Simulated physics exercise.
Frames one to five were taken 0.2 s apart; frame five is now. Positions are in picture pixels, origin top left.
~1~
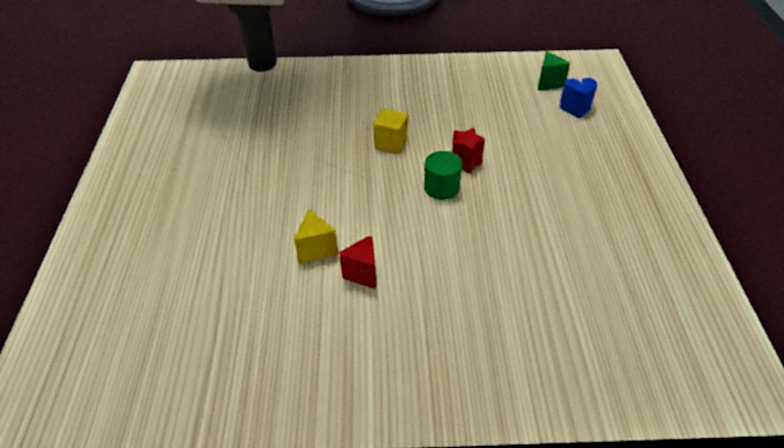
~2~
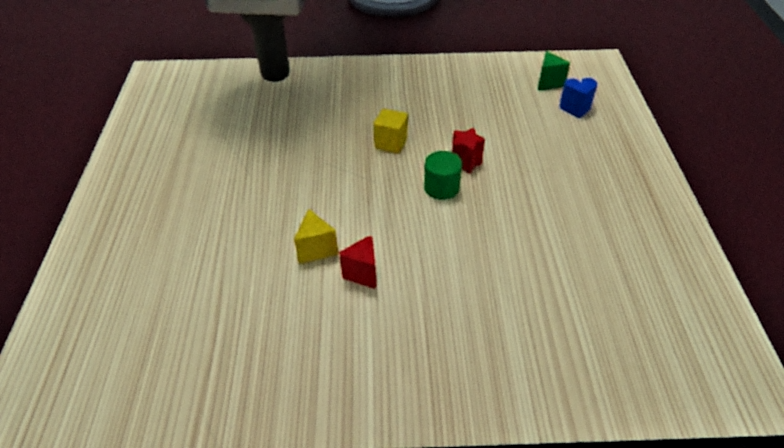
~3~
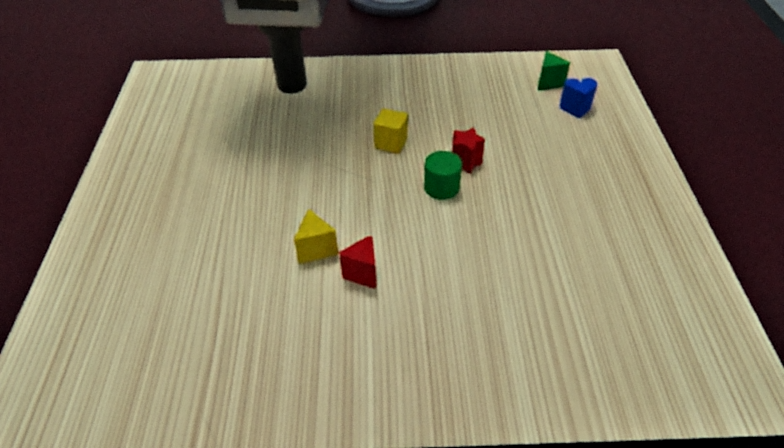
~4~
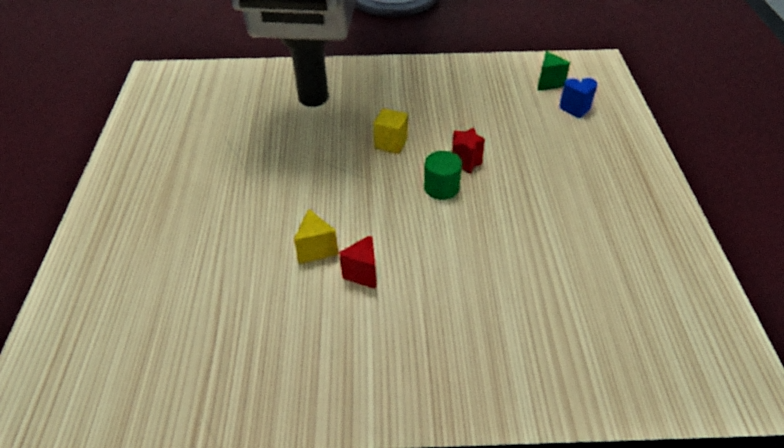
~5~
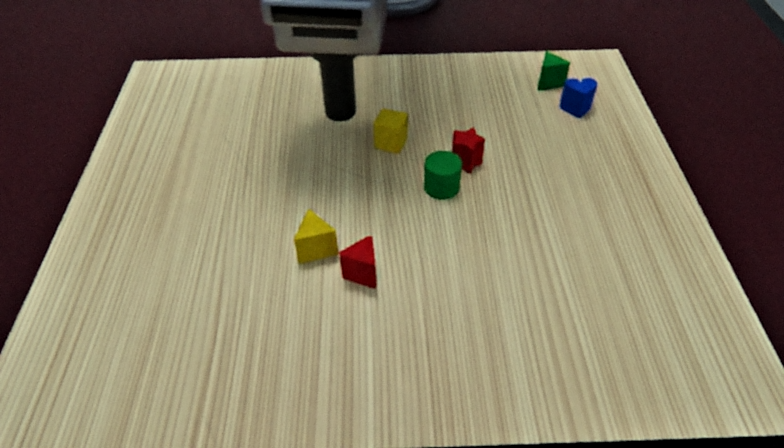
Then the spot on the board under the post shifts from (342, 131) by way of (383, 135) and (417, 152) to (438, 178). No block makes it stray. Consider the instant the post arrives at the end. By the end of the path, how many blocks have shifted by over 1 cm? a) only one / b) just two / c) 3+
The answer is c.
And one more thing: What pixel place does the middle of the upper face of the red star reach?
In the picture, it is at (490, 144).
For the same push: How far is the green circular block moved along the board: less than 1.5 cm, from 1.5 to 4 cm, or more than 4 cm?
Ends 1.5 to 4 cm away.
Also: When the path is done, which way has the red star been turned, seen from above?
It ends up turned anticlockwise.
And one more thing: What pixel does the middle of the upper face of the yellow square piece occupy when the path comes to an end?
That would be at about pixel (471, 159).
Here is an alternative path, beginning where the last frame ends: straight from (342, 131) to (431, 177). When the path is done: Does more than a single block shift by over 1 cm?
Yes, that is what happens.
On the path given first. One third of the way, post at (383, 118); yellow square piece at (406, 123), turned 20° clockwise.
Two thirds of the way, post at (418, 135); yellow square piece at (442, 141), turned 30° clockwise; green circular block at (447, 167); red star at (473, 140), turned 20° anticlockwise.
At the end, post at (439, 161); yellow square piece at (471, 159); green circular block at (461, 181); red star at (490, 144), turned 65° anticlockwise.
